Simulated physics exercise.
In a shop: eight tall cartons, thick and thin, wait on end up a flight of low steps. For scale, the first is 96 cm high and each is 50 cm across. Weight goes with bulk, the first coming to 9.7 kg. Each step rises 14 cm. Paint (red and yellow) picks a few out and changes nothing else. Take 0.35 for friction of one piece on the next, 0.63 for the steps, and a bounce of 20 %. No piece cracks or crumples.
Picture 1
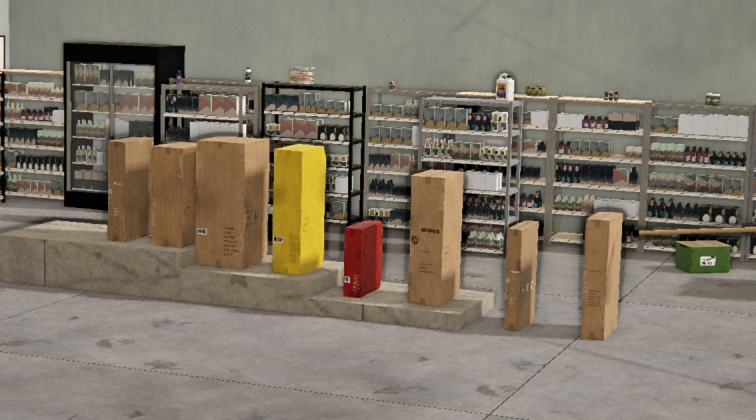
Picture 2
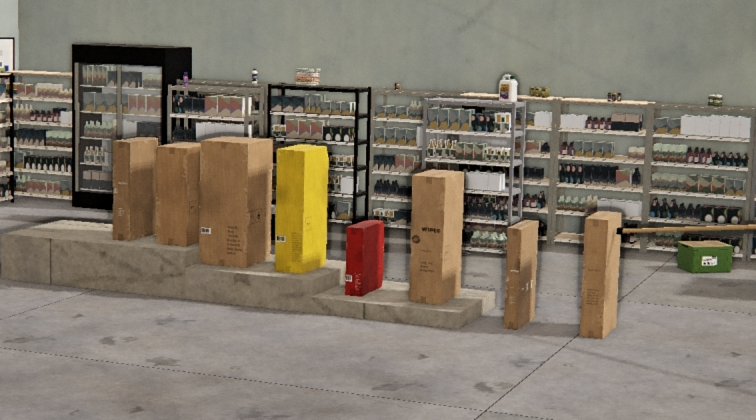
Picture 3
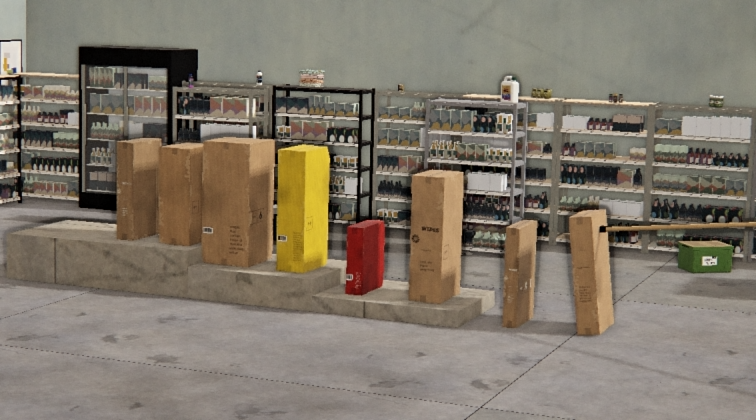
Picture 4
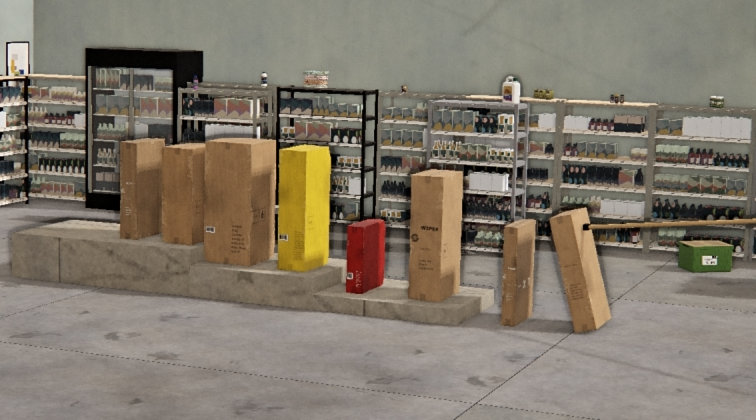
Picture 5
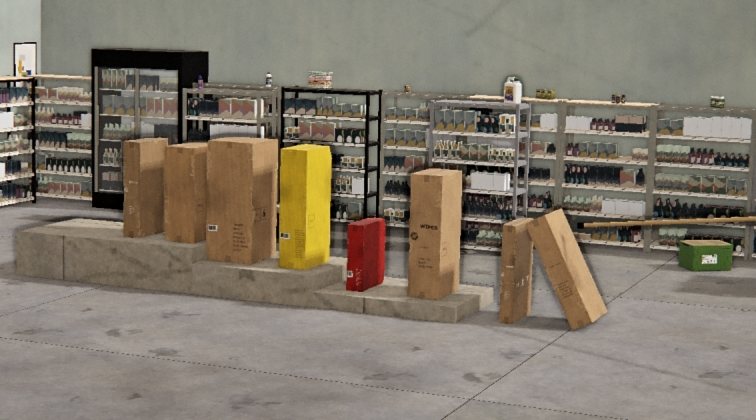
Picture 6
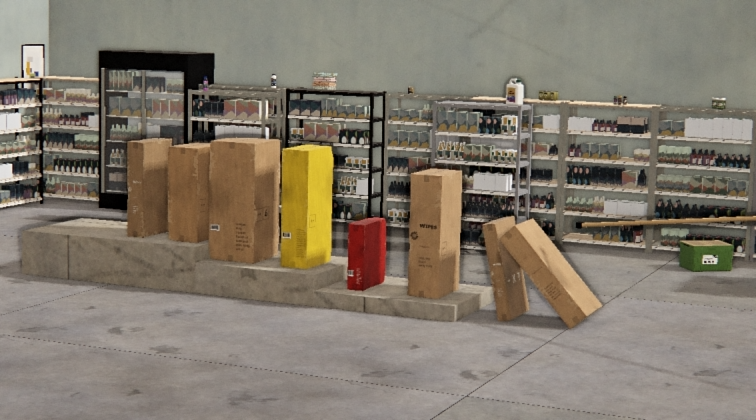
Row of tall cartons, one yellow and one red, with a pole pushing the rightmost leftward until it leans against its tilting neighbour.
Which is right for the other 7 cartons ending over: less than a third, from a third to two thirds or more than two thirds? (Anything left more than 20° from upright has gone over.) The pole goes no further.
Between a third and two thirds of them.
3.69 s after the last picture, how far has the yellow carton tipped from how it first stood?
Some 0°.
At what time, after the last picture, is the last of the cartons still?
At about 6.5 s.
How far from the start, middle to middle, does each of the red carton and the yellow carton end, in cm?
About: Red 20, yellow 10.
Then, 0.13 s later than the last frame, 1 of the 7 other cartons over.
Then, 0.73 s later than the last frame, 2 of the 7 other cartons over.
Then, 1.23 s later than the last frame, 3 of the 7 other cartons over; red carton tilted 59°; yellow carton moved 49 mm.
Then, 3.69 s later than the last frame, 3 of the 7 other cartons over; red carton tilted 68°; yellow carton moved 9 cm.
When it is over, 3 of the 7 other cartons over; red carton tilted 68°; yellow carton moved 7 cm. That is 43 per cent. Four left standing. In pixels of the last frame, middles, red carton near (347, 264), yellow carton near (301, 206).
